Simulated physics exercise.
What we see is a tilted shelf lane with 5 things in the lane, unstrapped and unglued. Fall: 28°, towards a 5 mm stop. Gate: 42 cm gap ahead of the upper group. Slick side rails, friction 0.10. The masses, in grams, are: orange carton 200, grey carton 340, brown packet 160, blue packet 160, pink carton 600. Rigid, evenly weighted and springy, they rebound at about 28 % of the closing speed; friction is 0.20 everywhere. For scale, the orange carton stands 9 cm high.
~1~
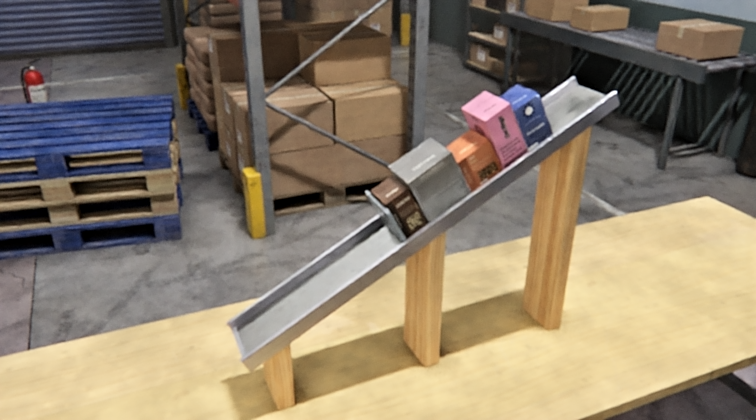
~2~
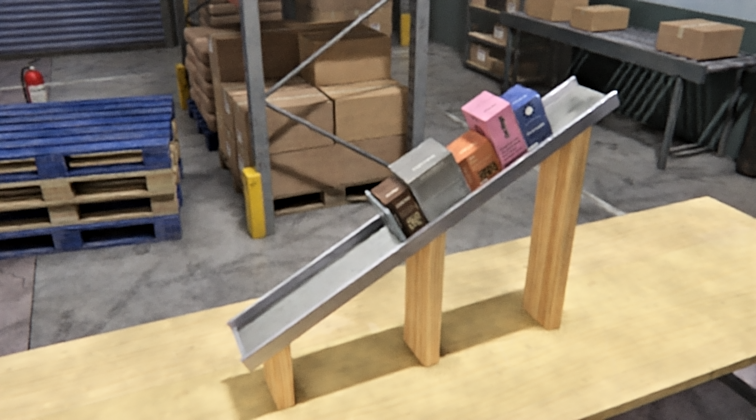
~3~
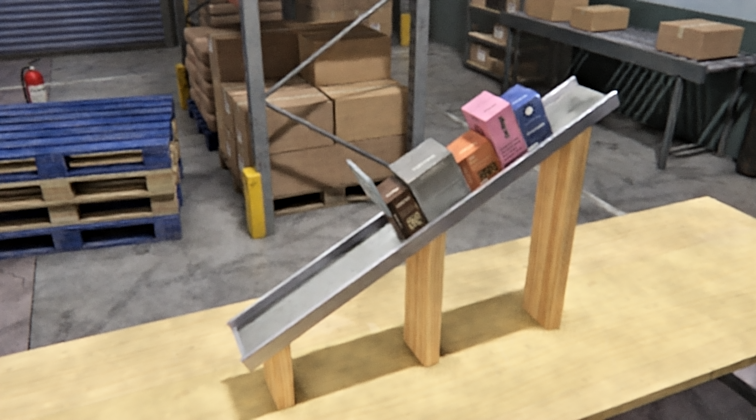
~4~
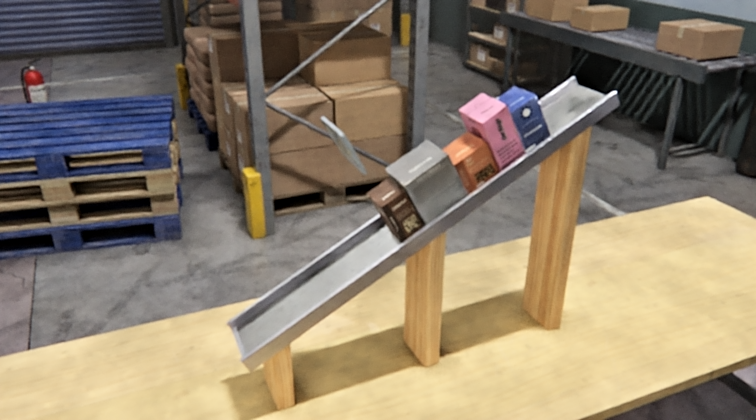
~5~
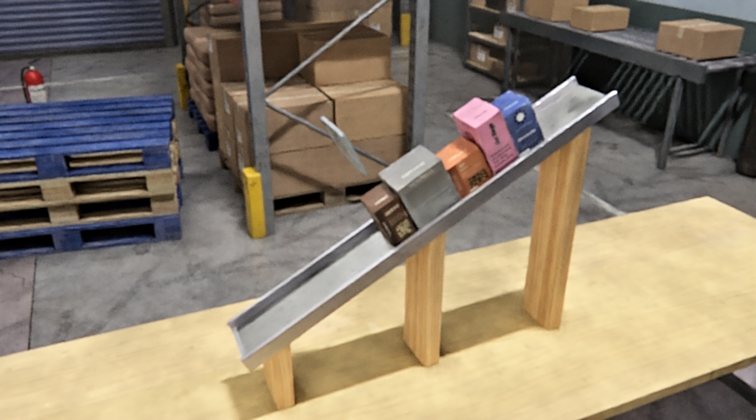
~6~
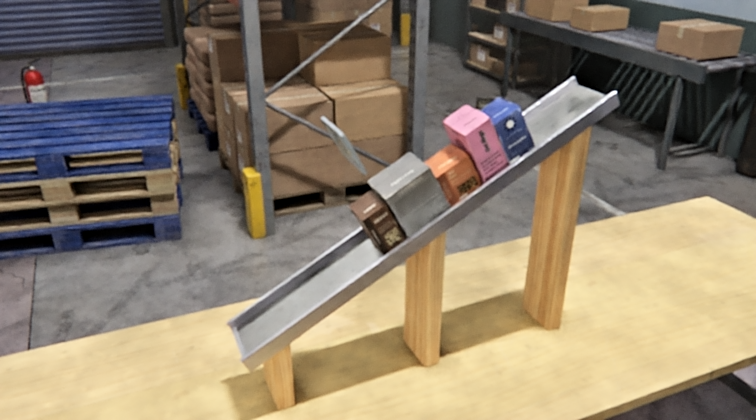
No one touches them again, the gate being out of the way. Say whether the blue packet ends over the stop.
It is going to stay aboard.
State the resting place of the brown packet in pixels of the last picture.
Resting point, approx. (218, 390) px.
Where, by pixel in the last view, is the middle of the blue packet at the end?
End position: Roughly (361, 240).
Then, 0.20 s past the last view, leader 19 cm from the stop; blue packet near (446, 173).
Then, 0.40 s past the last view, blue packet tipped 27° against what carries it near (371, 206); pink carton tipped 23° against what carries it; brown packet tipped 14° against what carries it.
Finally, over the stop, brown packet; on their side or leaning hard in the lane, blue packet; the other 3 in the lane. In the last view, blue packet near (361, 240).
